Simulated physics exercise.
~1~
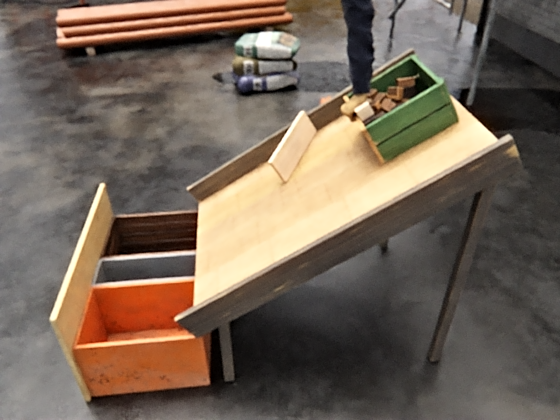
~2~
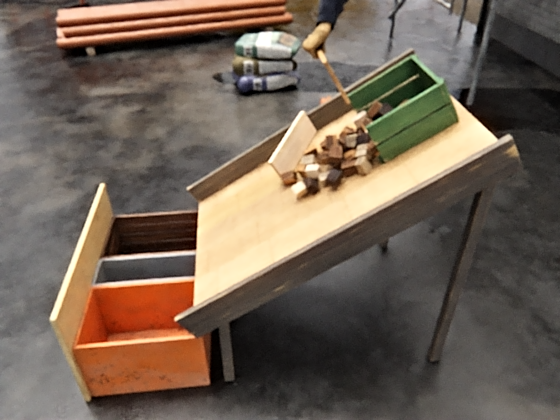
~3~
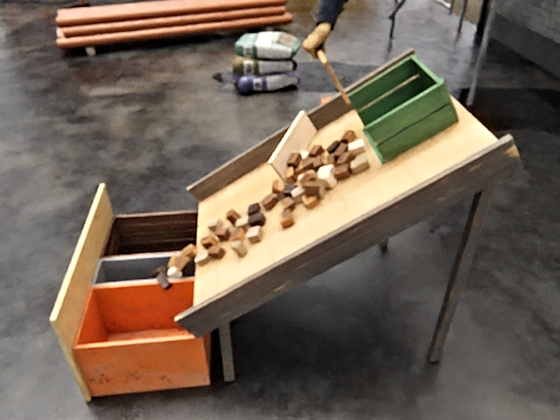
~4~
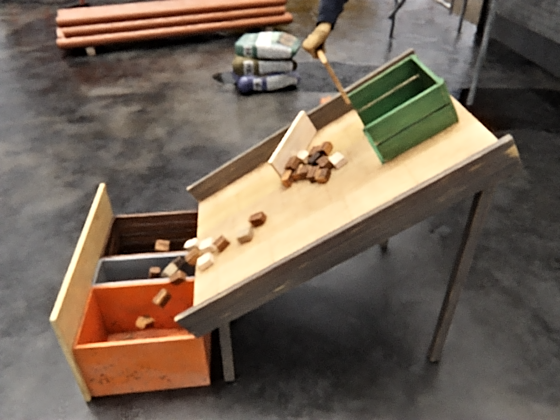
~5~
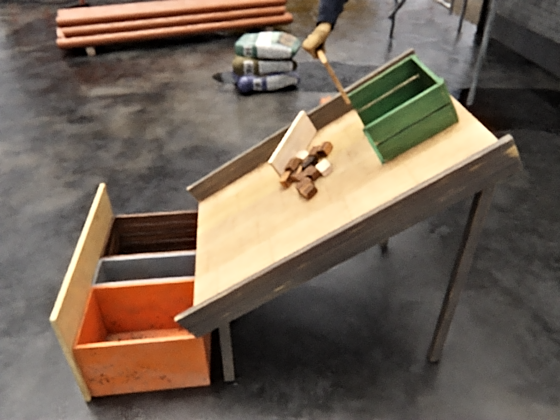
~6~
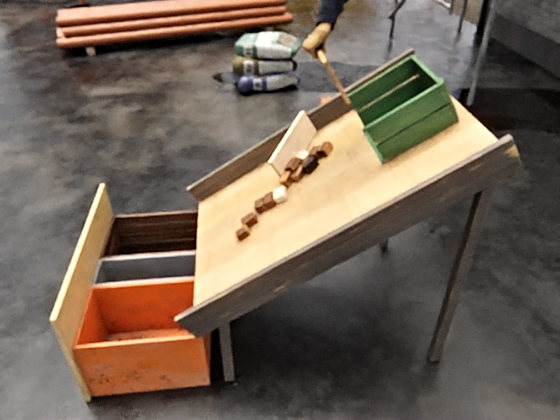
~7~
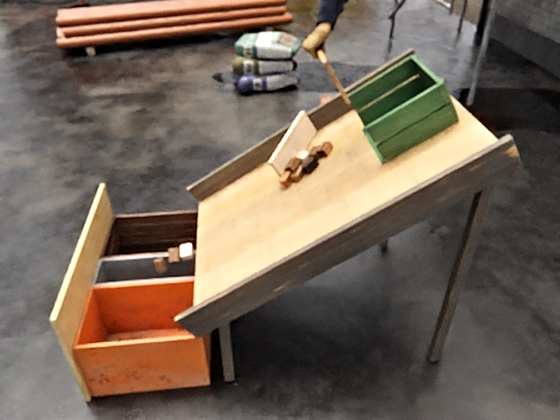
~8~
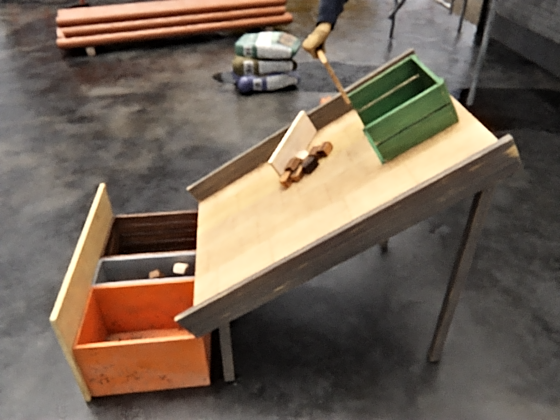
Wooden blocks tumbling from a green pen down a sloping board into side-by-side catchers, a few staying against an angled board.
